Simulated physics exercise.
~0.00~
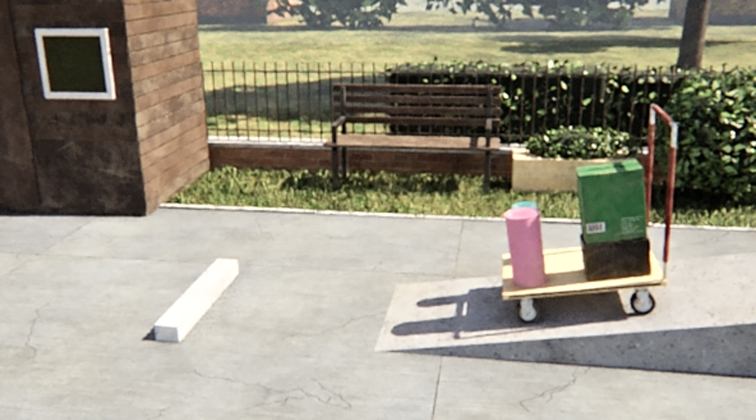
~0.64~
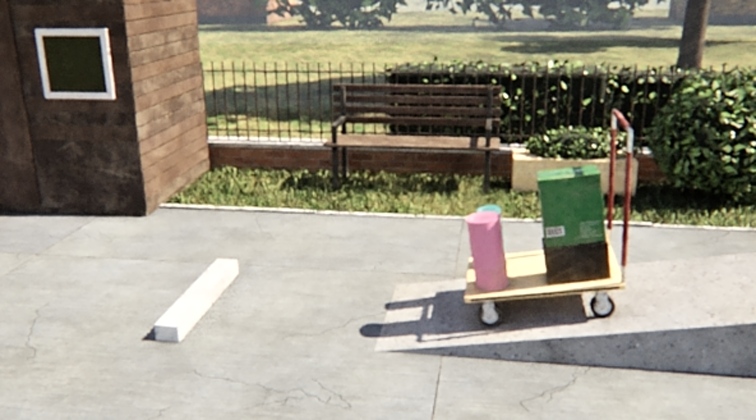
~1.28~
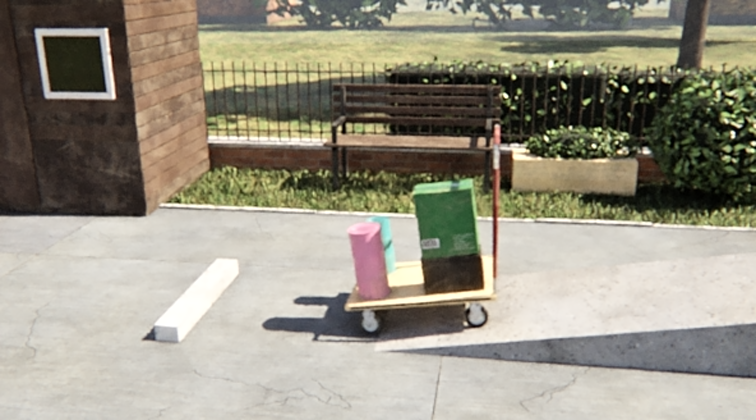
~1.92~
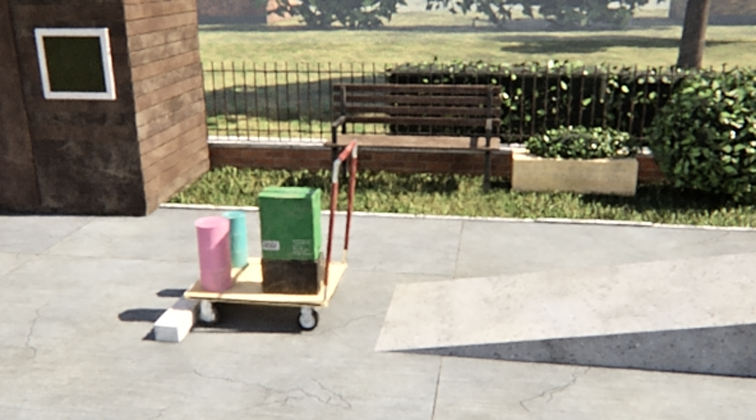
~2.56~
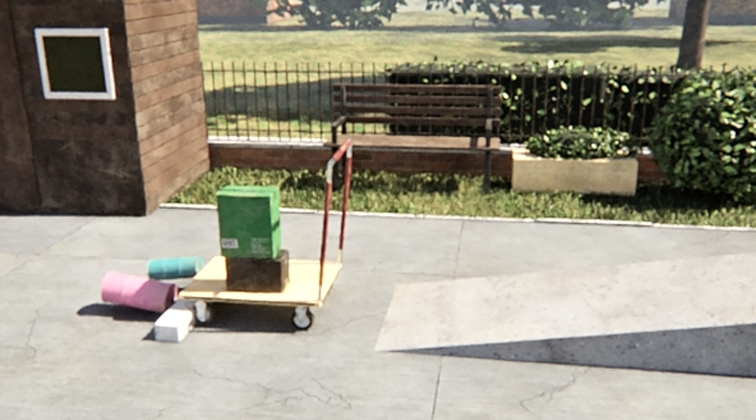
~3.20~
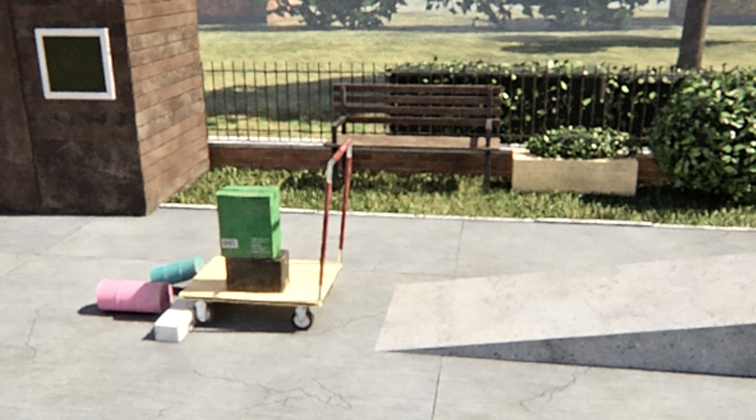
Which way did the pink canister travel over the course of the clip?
The pink canister travelled to the left, first riding on the trolley and then falling off past the kerb.
A loaded trolley rolled left down a ramp and across the pavement until it stopped at a white kerb. The pink and turquoise canisters toppled off onto the ground, while the green box stayed upright on the black box, shifted toward the front.
